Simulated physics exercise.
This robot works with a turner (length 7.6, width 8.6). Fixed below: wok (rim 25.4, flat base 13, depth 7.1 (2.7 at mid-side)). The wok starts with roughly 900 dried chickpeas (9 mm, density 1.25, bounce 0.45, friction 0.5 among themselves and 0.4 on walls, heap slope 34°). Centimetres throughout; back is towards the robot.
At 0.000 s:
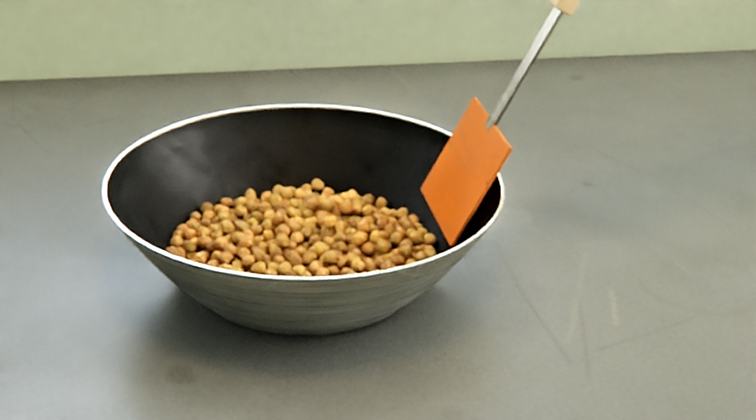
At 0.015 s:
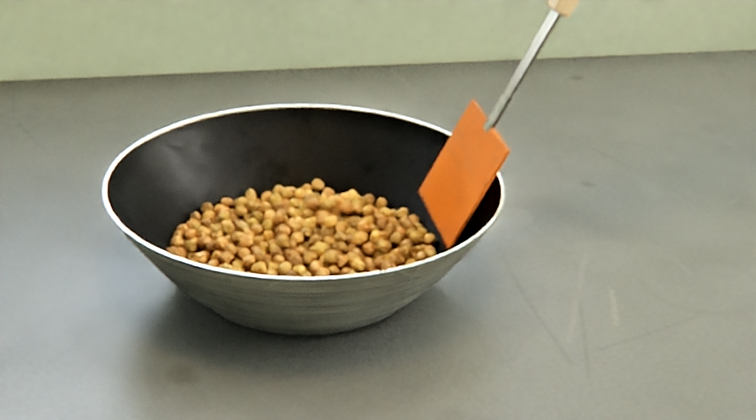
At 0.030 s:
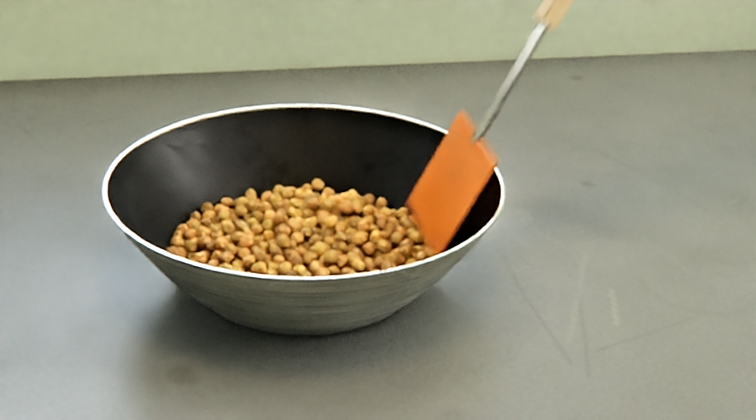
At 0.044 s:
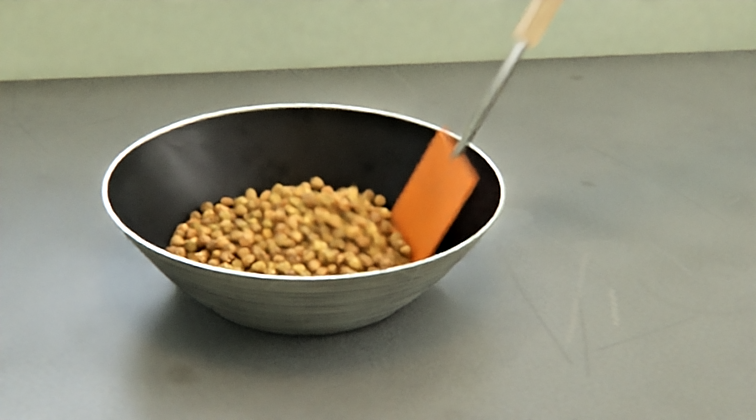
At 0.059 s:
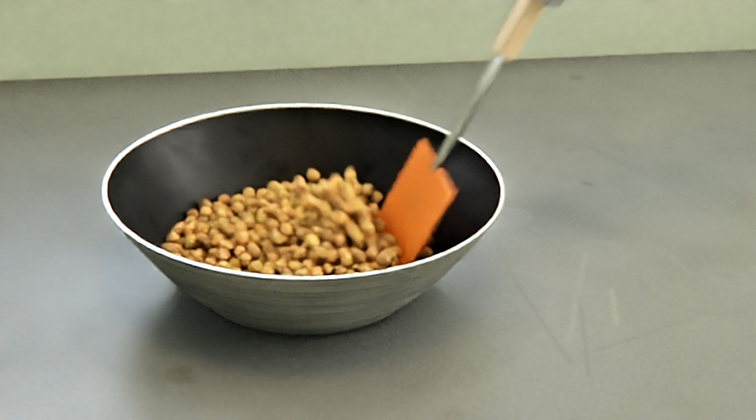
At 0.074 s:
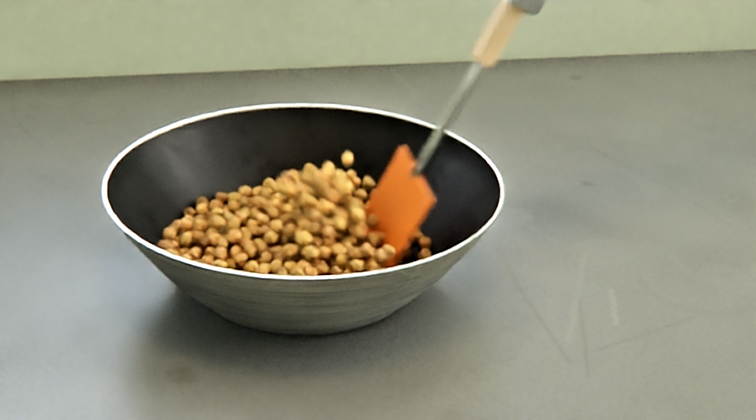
An orange turner with a pale handle lowers into the right side of a dark wok on a gray surface, then pushes left through the dried chickpeas, heaping them higher as a few shift around its blade.
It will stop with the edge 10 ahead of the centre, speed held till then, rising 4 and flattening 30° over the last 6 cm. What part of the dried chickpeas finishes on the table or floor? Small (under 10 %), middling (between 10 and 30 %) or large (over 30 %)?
Answer: Large; over 30 % of the dried chickpeas finish on the table or floor.
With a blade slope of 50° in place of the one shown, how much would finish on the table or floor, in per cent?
Then about 40 per cent.
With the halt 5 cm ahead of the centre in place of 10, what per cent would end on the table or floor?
It would be near 0 per cent.
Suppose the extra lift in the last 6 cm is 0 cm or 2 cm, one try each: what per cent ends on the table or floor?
Some 45 and 40 per cent.
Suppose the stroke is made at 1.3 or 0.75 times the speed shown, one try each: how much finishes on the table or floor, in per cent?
Some 45 and 35 per cent.
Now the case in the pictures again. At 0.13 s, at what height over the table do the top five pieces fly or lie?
Roughly 9 cm.
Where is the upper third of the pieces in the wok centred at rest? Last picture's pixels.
At about (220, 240).
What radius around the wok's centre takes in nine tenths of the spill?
About 65 cm.
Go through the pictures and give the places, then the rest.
In the first frame, turner top edge at (493, 122), sloping 63°; upper third of the load around (307, 241), from x 170 to 430, top at y 185; 900 in the wok.
In the second frame, turner top edge at (490, 124), sloping 63°; upper third of the load around (307, 241), from x 170 to 430, top at y 185.
In the third frame, turner top edge at (478, 136), sloping 63°; upper third of the load around (308, 241), from x 170 to 430, top at y 185.
In the fourth frame, turner top edge at (458, 153), sloping 63°; upper third of the load around (309, 240), from x 170 to 430, top at y 185.
In the fifth frame, turner top edge at (437, 165), sloping 63°; upper third of the load around (309, 234), from x 170 to 430, top at y 175.
In the sixth frame, turner top edge at (417, 172), sloping 63°; upper third of the load around (301, 226), from x 165 to 425, top at y 160; 900 in the wok.
After 0.13 s, sloping 63°, highest piece 10 above the table; 900 in the wok.
After 0.18 s, sloping 54°, highest piece 10 above the table; 900 in the wok.
After 0.41 s, sloping 33°, highest piece 23 above the table; 548 in the wok, 69 on the table or floor, 283 on the blade or in flight.
After 1.46 s, sloping 33°, highest piece 5 above the table; 548 in the wok, 352 on the table or floor.
At rest, 548 in the wok, 352 on the table or floor. That is 39 % on the table or floor.
